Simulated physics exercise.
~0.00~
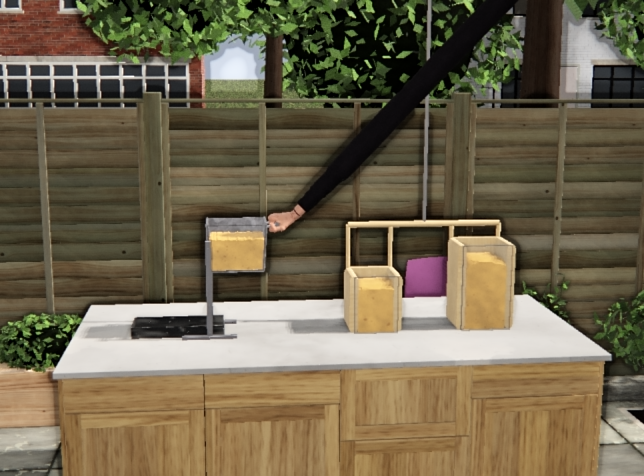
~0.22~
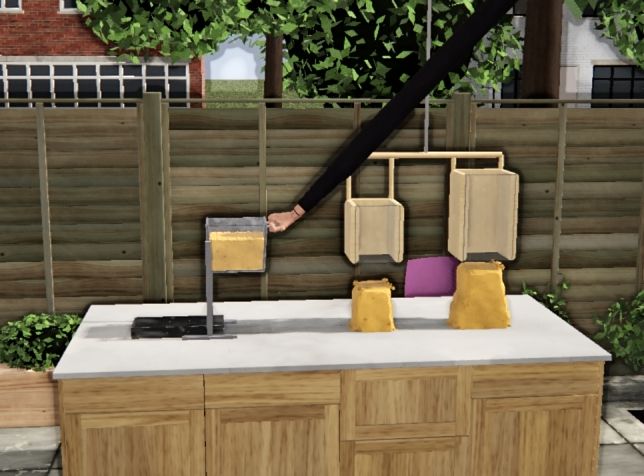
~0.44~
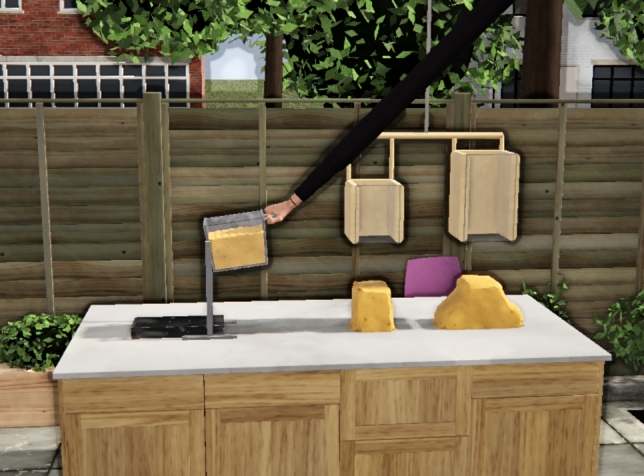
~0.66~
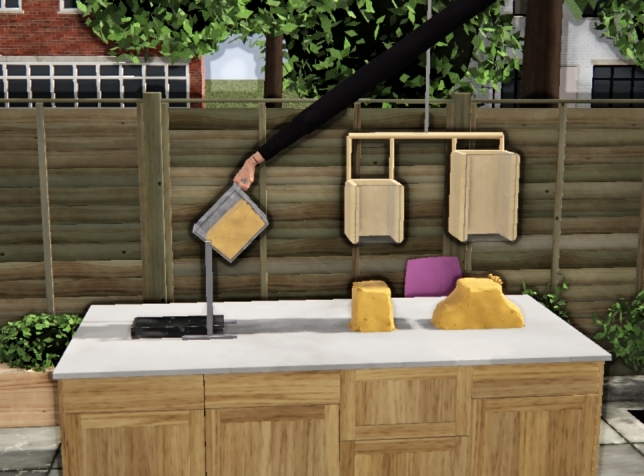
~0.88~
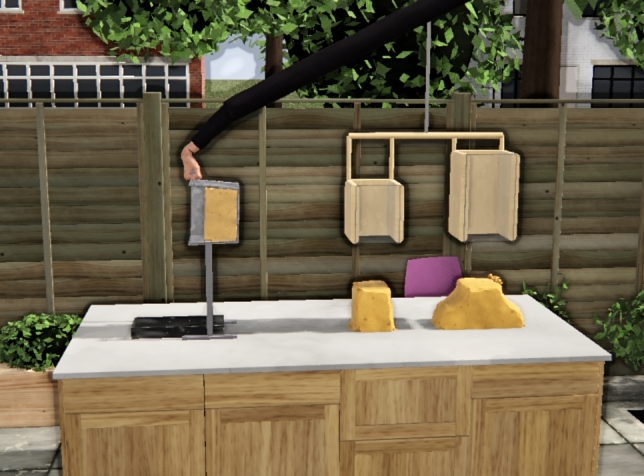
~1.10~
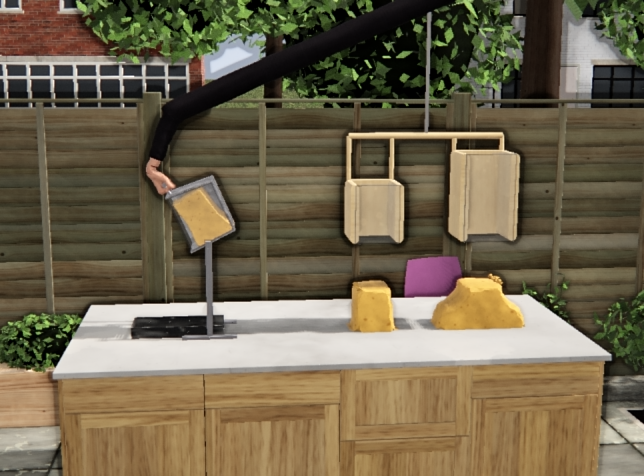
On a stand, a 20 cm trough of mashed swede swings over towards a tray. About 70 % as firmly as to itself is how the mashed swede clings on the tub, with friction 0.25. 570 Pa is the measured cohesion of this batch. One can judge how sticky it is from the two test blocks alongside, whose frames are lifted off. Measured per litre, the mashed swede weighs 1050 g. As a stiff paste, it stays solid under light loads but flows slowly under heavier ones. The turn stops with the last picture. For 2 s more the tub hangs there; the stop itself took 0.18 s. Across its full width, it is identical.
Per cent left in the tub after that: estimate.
Roughly 0 percent.
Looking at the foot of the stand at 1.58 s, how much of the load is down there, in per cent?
I'd say about 100 per cent of it.
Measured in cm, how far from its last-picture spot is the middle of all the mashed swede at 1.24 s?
Something like 10 cm, I'd say.
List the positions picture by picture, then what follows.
Handle-side rim at (265, 224), tilt 0 degrees; top of the mashed swede at (215, 240); blocks stand 21 cm, 32 cm (left to right), in the first frame.
Handle-side rim at (265, 224), tilt 0 degrees; top of the mashed swede at (215, 240); blocks stand 20 cm, 28 cm (left to right), in the second frame.
Handle-side rim at (262, 217), tilt 8 degrees; top of the mashed swede at (260, 232); blocks stand 20 cm, 21 cm (left to right), in the third frame.
Handle-side rim at (234, 190), tilt 46 degrees; top of the mashed swede at (243, 203); blocks stand 20 cm, 21 cm (left to right), in the fourth frame.
Handle-side rim at (190, 186), tilt 88 degrees; top of the mashed swede at (209, 188); blocks stand 20 cm, 21 cm (left to right), in the fifth frame.
Handle-side rim at (167, 199), tilt 113 degrees; top of the mashed swede at (198, 191); blocks stand 20 cm, 21 cm (left to right), in the sixth frame.
After 1.24 s, the tub is at 113 degrees and holds 59 %.
After 1.41 s, the tub is at 113 degrees and holds 0 %.
After 1.58 s, the tub is at 113 degrees and holds 0 %.
After 1.75 s, the tub is at 113 degrees and holds 0 %.
After 3.10 s, at the end, the tub is at 113 degrees and holds 0 %.
